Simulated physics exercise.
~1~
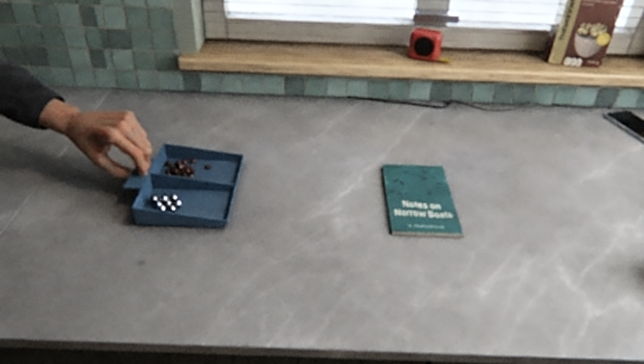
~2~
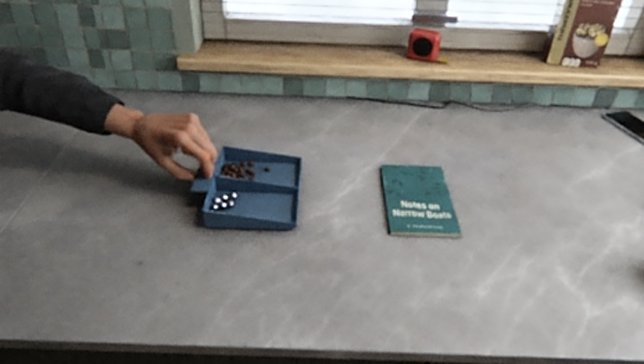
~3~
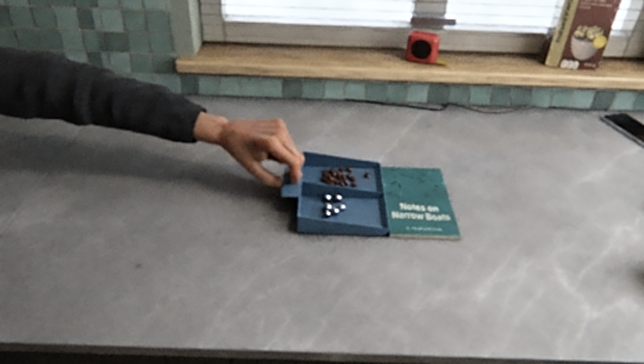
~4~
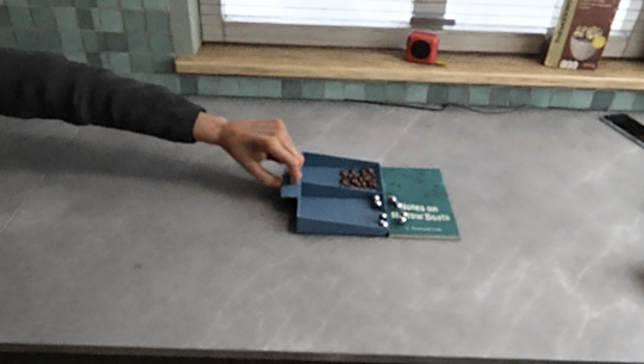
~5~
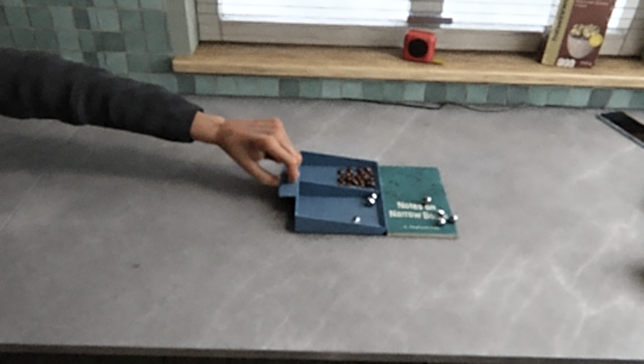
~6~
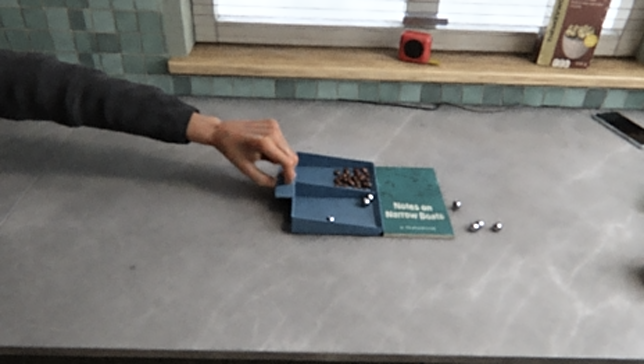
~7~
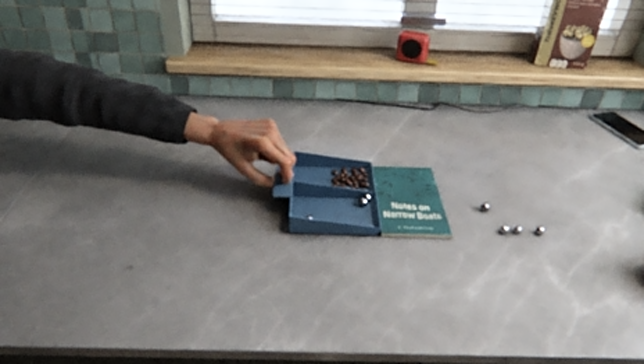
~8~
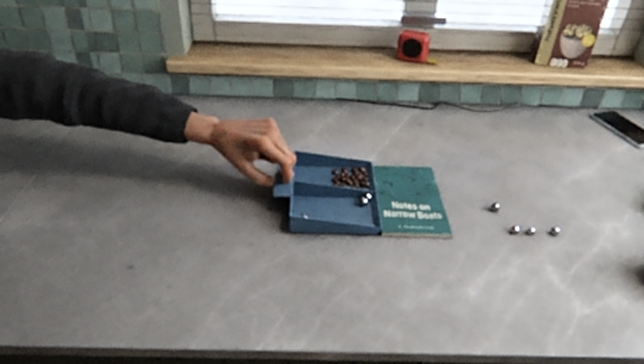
Blue divided tray pushed right by a hand, stopping against a green book, some silvery balls spilling over it, brown pieces staying inside.
